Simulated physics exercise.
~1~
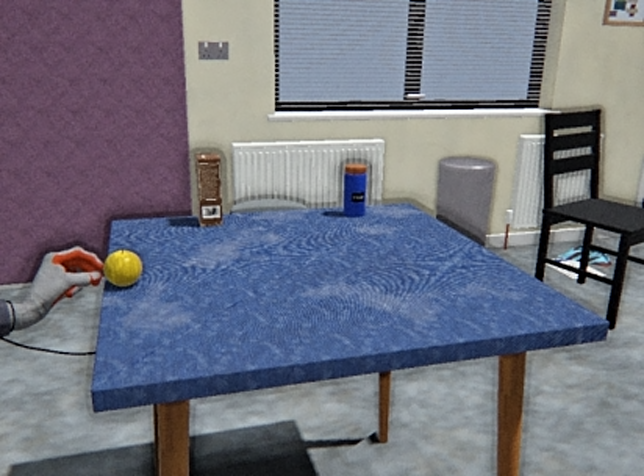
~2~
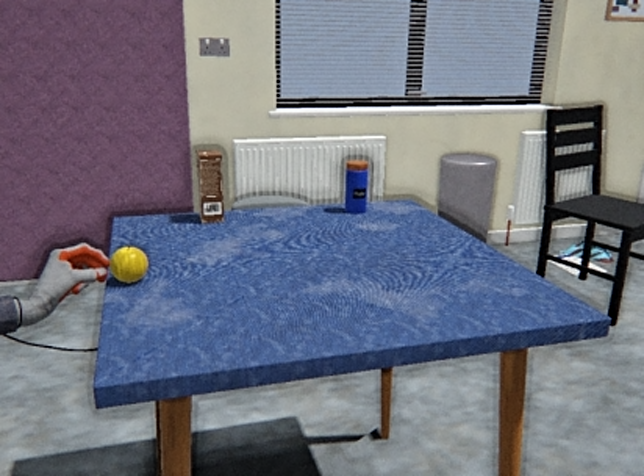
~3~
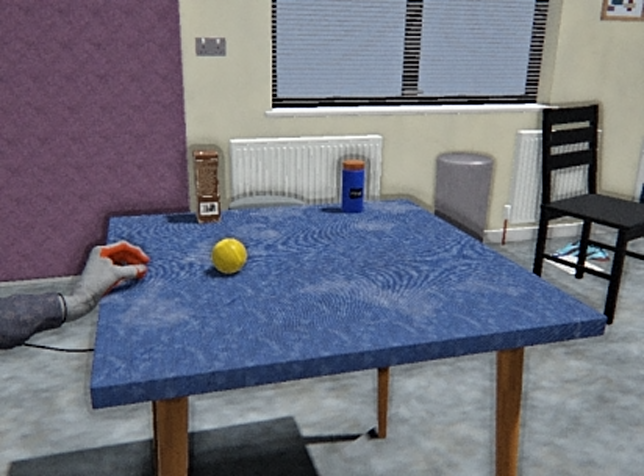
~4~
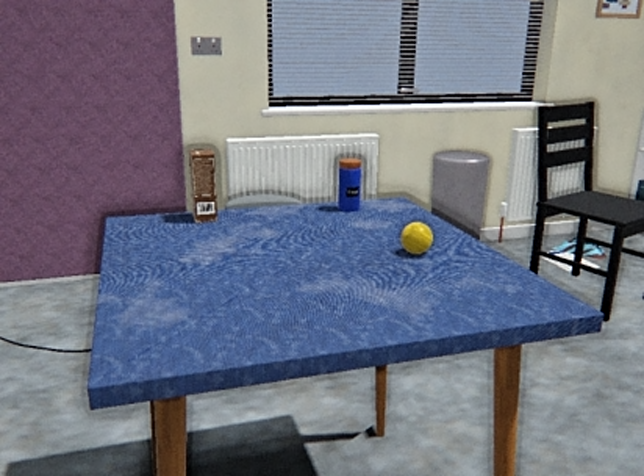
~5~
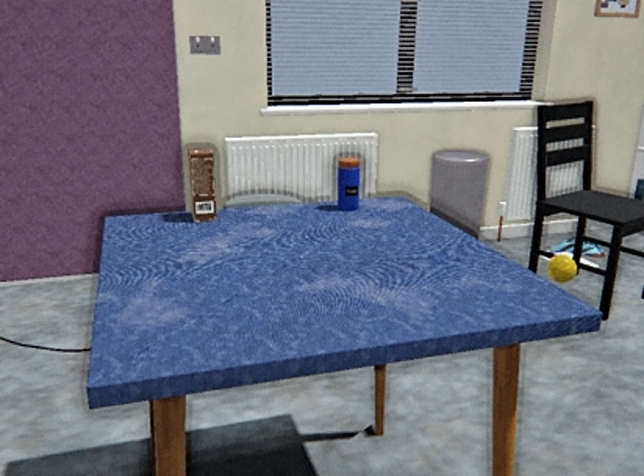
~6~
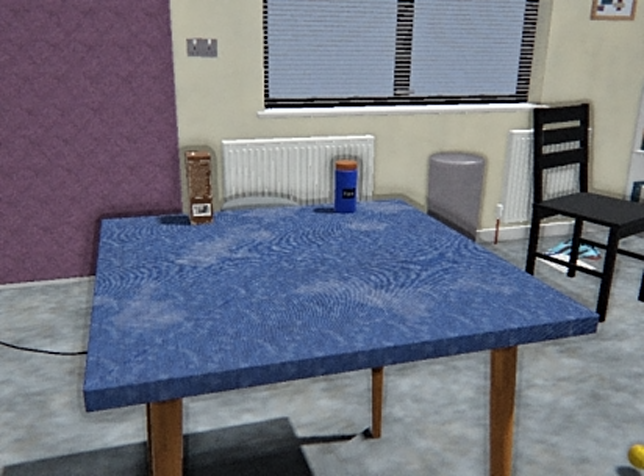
A gloved hand at the left edge of a blue table sent a yellow apple rolling to the right and drew back. The apple passed in front of a brown carton and a blue jar, went over the right edge and dropped toward the floor.
